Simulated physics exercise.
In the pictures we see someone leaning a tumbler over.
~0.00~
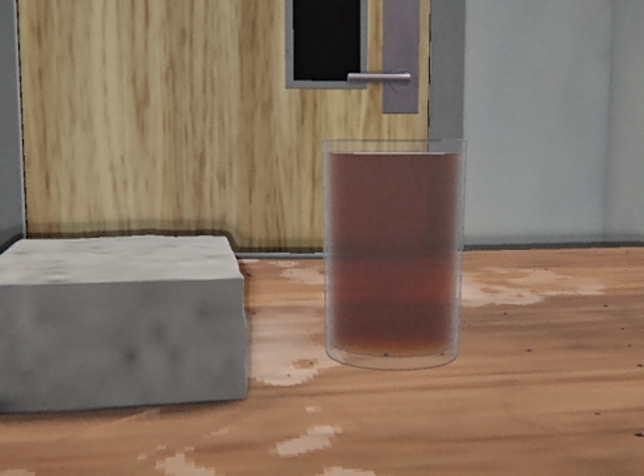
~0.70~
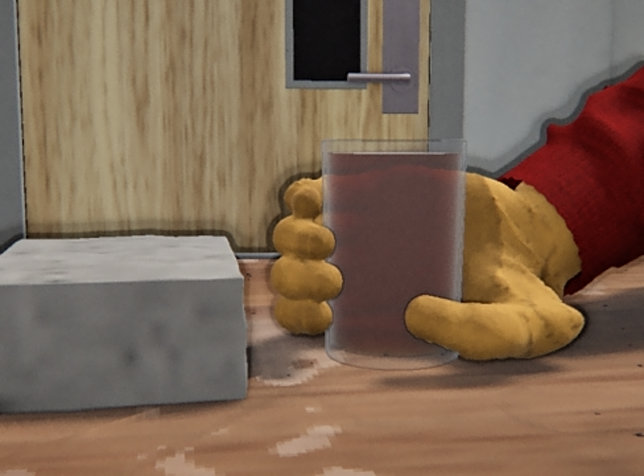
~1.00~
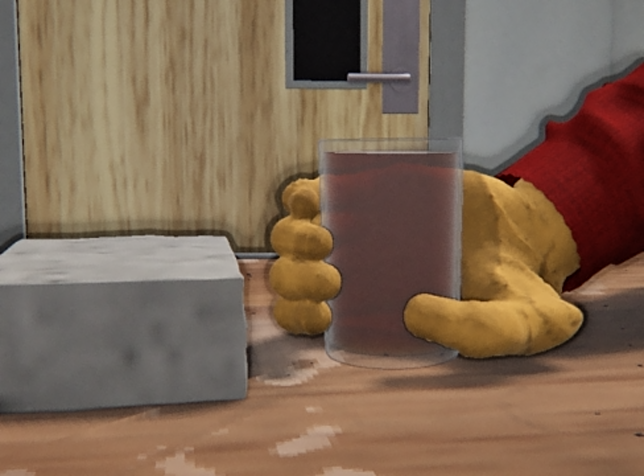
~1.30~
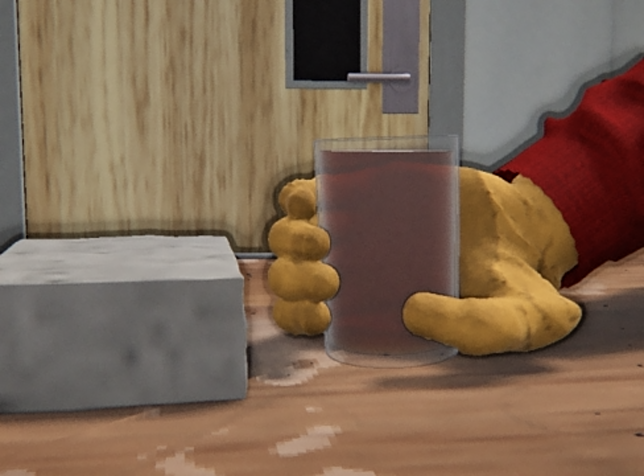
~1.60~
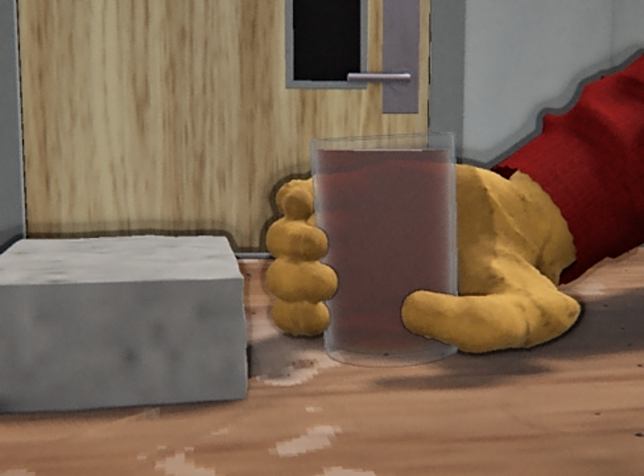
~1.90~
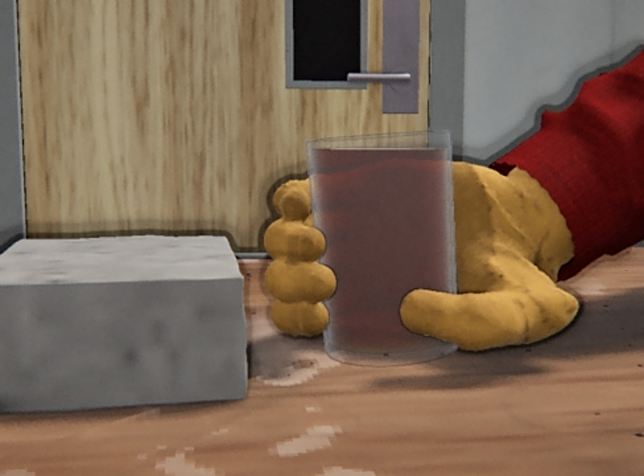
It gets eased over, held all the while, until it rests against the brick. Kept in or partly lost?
Partly lost.
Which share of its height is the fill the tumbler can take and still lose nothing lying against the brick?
Roughly 75 percent of its height.
By 2.5 s, the tumbler leans by about 20°; it has slopped over; nearly all of the iced tea is inside.
By 3.1 s, the tumbler leans by about 30°; it has slopped over; nearly all of the iced tea is inside.
By 4.5 s, the tumbler leans by about 35°, against the brick; it has slopped over; about three quarters of the iced tea is inside.
